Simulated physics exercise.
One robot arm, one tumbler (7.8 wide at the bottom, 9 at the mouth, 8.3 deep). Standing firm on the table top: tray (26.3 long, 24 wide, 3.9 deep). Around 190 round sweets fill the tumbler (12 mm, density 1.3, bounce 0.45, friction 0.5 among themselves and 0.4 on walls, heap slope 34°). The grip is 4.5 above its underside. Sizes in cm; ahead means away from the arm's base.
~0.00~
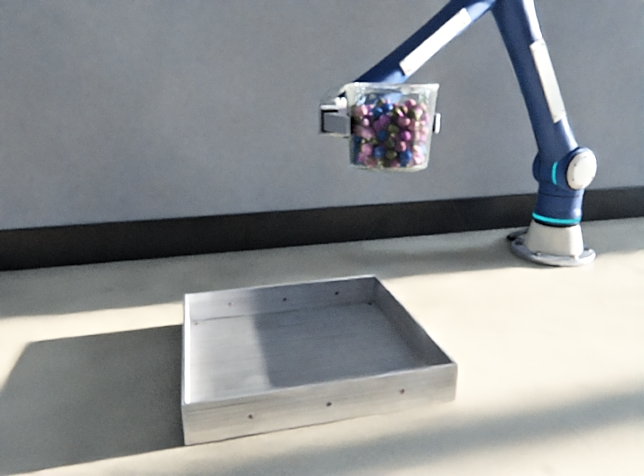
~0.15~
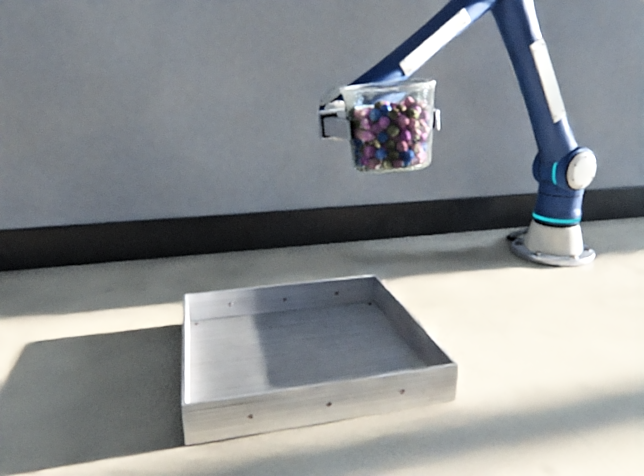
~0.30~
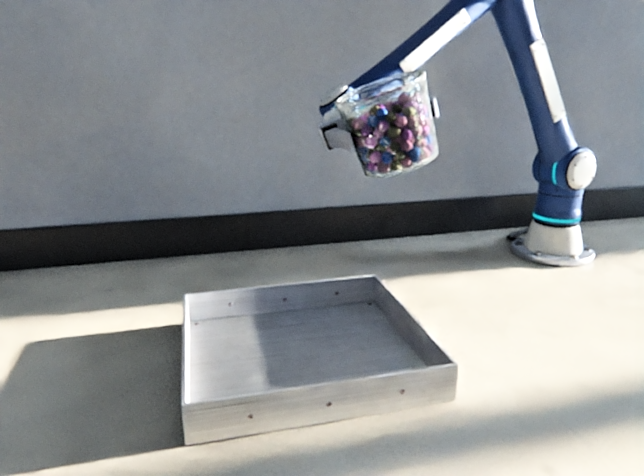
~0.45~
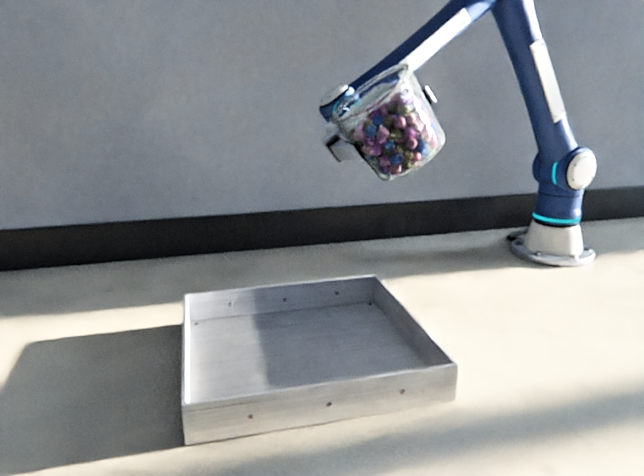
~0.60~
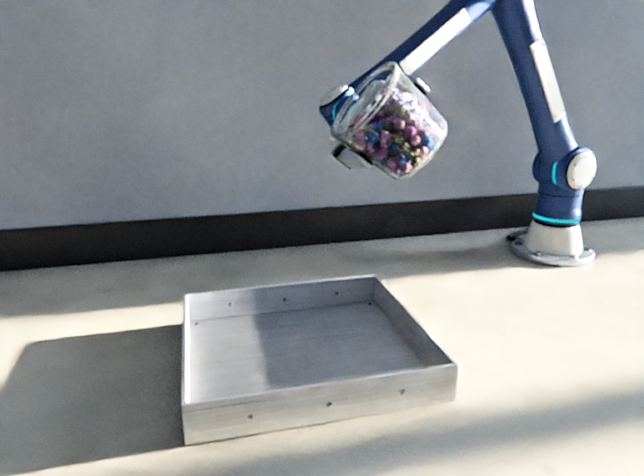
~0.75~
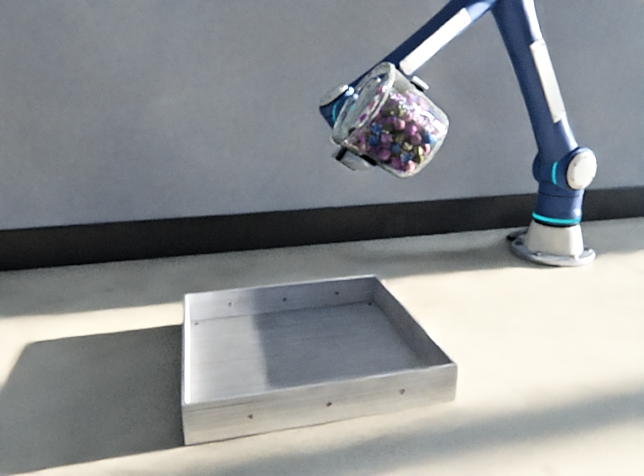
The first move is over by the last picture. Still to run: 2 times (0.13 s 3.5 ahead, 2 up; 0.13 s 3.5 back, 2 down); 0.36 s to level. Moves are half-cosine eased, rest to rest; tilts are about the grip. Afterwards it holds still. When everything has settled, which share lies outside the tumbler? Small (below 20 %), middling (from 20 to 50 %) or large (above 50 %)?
Outside the tumbler the share is middling, from 20 to 50 %.
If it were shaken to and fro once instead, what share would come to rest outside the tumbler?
It would be near 15 per cent.
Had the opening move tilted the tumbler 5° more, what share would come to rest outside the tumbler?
In that case some 35 per cent.
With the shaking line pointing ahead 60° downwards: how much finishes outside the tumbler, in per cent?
Some 0 per cent.
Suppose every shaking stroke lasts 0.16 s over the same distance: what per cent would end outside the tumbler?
It would be near 15 per cent.
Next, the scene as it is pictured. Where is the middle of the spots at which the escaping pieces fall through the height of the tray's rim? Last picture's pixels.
Around (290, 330).
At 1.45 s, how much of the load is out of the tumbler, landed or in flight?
Some 30 per cent.
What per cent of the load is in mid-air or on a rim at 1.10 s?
About 14 per cent.
After 1.10 s, tilted 56° forward, highest piece 30 above the table; 163 in the tumbler, 2 in the tray, 26 in flight or on a rim.
After 1.45 s, tilted 27° forward, highest piece 29 above the table; 134 in the tumbler, 55 in the tray, 2 in flight or on a rim.
After 1.83 s, level, highest piece 30 above the table; 134 in the tumbler, 56 in the tray, 1 on the table or floor.
After 2.88 s, level, highest piece 30 above the table; 134 in the tumbler, 56 in the tray, 1 on the table or floor.
At rest, 134 in the tumbler, 56 in the tray, 1 on the table or floor. That is 30 % outside the tumbler.
